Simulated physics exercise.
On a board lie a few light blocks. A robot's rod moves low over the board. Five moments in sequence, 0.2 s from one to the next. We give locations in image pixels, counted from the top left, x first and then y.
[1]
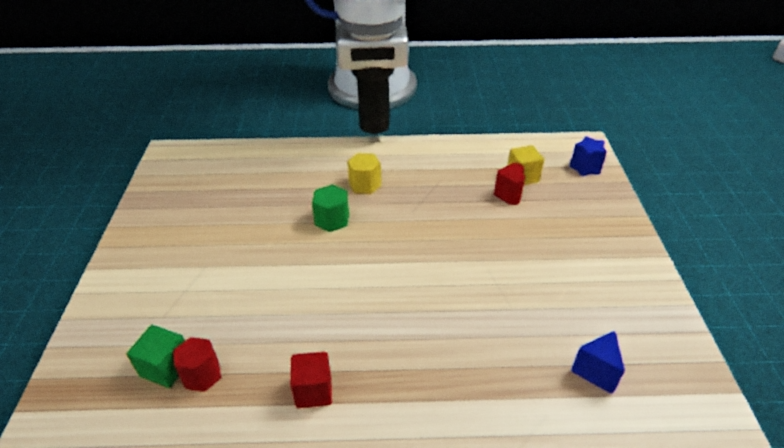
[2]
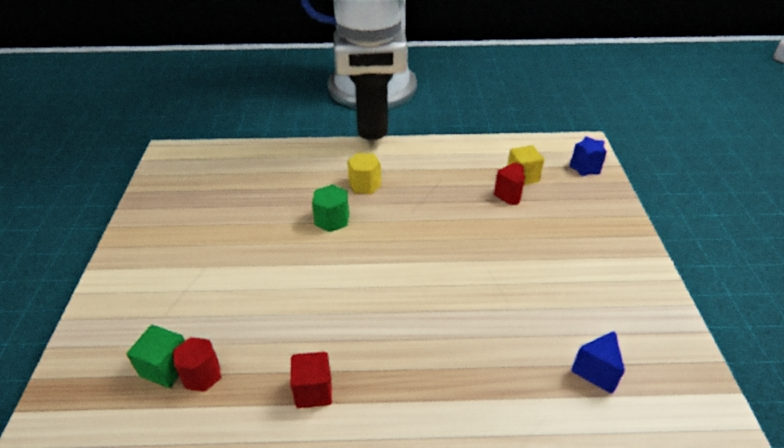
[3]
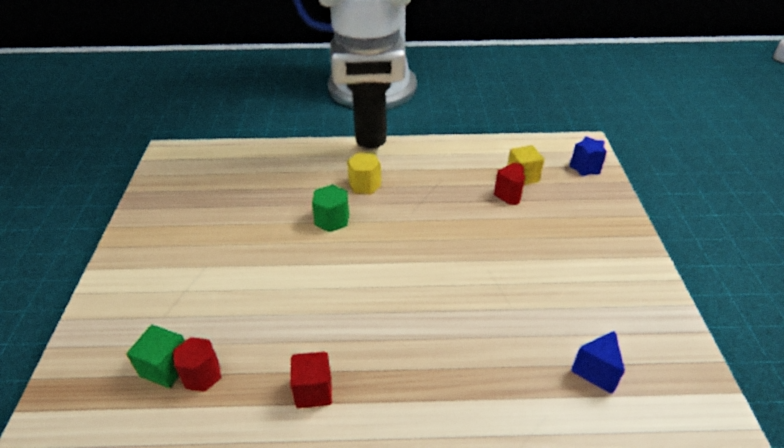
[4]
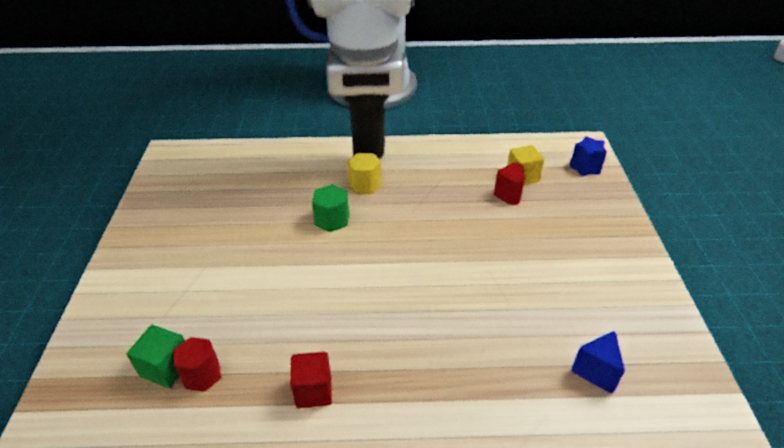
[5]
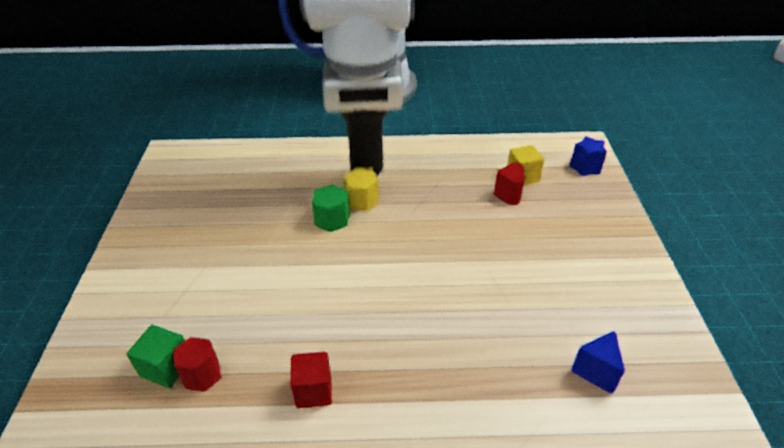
On a wooden board scattered with small colored blocks, a robot's dark rod moved forward from the back edge and nudged the yellow hexagonal block toward the green one, while the other blocks stayed still.
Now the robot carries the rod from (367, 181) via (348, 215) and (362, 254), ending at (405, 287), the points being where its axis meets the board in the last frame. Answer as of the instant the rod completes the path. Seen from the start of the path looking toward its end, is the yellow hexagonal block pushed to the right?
Yes - that is the case.
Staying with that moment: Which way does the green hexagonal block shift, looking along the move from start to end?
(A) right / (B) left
Answer: A.
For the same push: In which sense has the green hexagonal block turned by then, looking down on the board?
It ends up turned clockwise.
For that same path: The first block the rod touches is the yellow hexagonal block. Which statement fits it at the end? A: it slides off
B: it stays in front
I choose A.
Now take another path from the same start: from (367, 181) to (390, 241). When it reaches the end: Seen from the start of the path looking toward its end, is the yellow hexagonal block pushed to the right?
Yes, that is what happens.
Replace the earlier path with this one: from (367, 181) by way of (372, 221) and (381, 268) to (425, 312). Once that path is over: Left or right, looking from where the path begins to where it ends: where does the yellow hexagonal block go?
The right.
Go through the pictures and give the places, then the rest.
Rod tip at (375, 126); block tops, green hexagonal block at (330, 196); yellow hexagonal block at (364, 161), in the first picture.
Rod at (373, 132); blocks unchanged, in the second picture.
Rod at (371, 141); blocks unchanged, in the third picture.
Rod at (369, 153); blocks unchanged, in the fourth picture.
Rod at (367, 169); green hexagonal block at (330, 196); yellow hexagonal block at (361, 177), in the fifth picture.
The first path, step by step. One third of the way, rod at (347, 203); green hexagonal block at (318, 208), turned 60° clockwise; yellow hexagonal block at (354, 214), turned 35° anticlockwise.
Two thirds of the way, rod at (361, 242); green hexagonal block at (310, 218), turned 105° clockwise; yellow hexagonal block at (362, 257), turned 10° anticlockwise.
At the end, rod at (406, 275); green hexagonal block at (310, 218), turned 105° clockwise; yellow hexagonal block at (379, 287), turned 75° clockwise.
